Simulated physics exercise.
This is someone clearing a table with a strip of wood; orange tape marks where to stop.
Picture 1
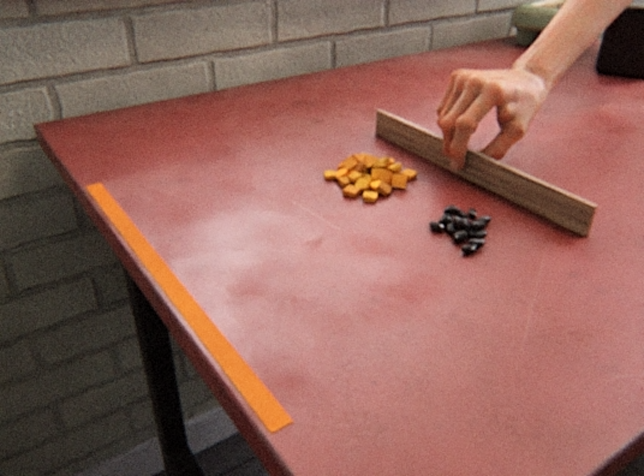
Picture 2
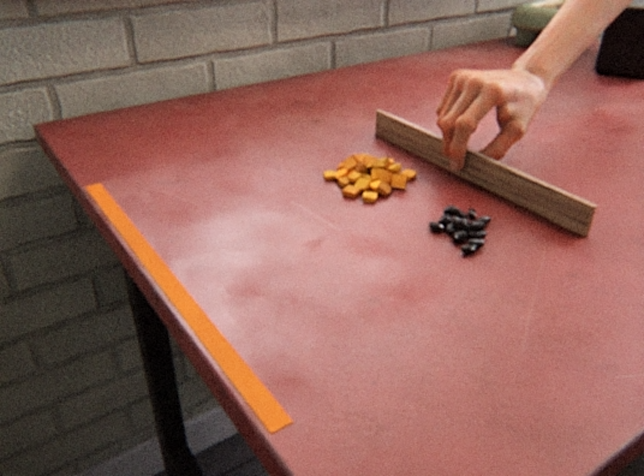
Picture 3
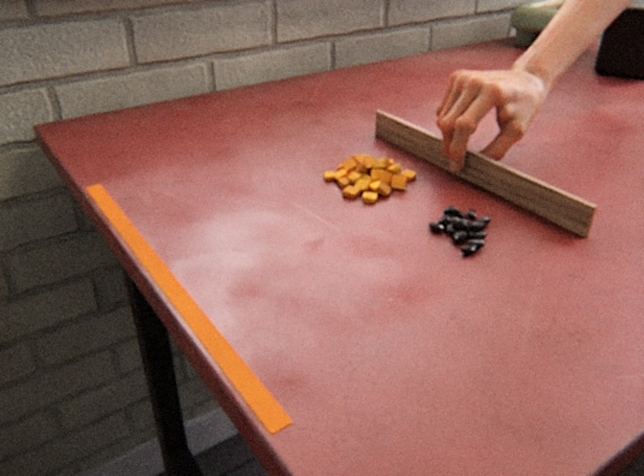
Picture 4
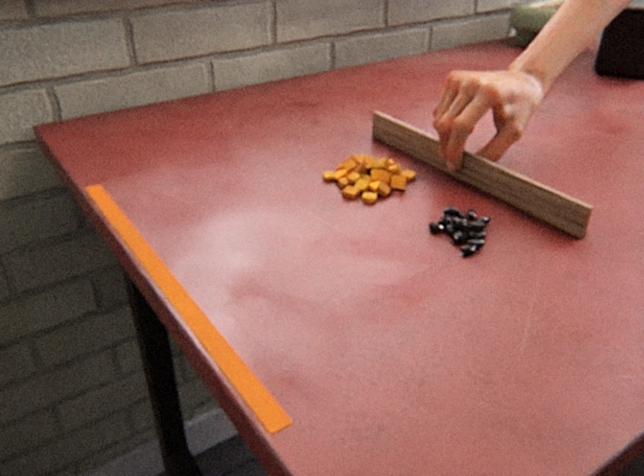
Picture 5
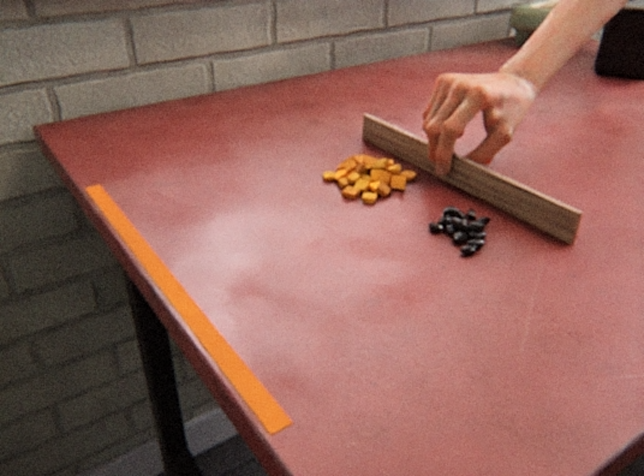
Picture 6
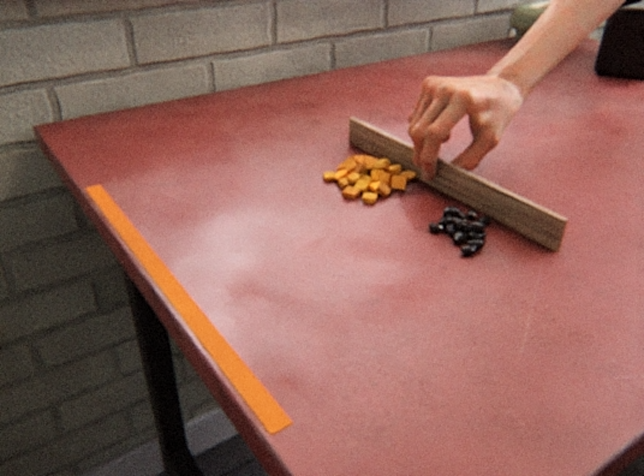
Strip of wood held by a hand sliding slightly left across a red table toward small orange and black piles, which stay put.
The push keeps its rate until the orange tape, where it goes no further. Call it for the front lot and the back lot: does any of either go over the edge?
Front lot: Yes, some goes over. Back lot: Yes, some goes over.
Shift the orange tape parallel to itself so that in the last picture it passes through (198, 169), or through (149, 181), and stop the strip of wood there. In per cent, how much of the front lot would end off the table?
About 0 percent the first time, about 0 percent the second.
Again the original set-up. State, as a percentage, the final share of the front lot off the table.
Something like 100 per cent, roughly.
Then, 0.79 s after the last picture, strip of wood still moving, near (311, 199); front lot all on the table, its front near (327, 267); back lot all on the table, its front near (227, 220).
Then, 1.60 s after the last picture, strip of wood stopped at the orange tape; front lot most over the edge; back lot nearly all over the edge.
Then, 1.88 s after the last picture, strip of wood stopped at the orange tape; front lot all over the edge; back lot all over the edge.
At rest, strip of wood stopped at the orange tape; front lot all over the edge; back lot all over the edge.
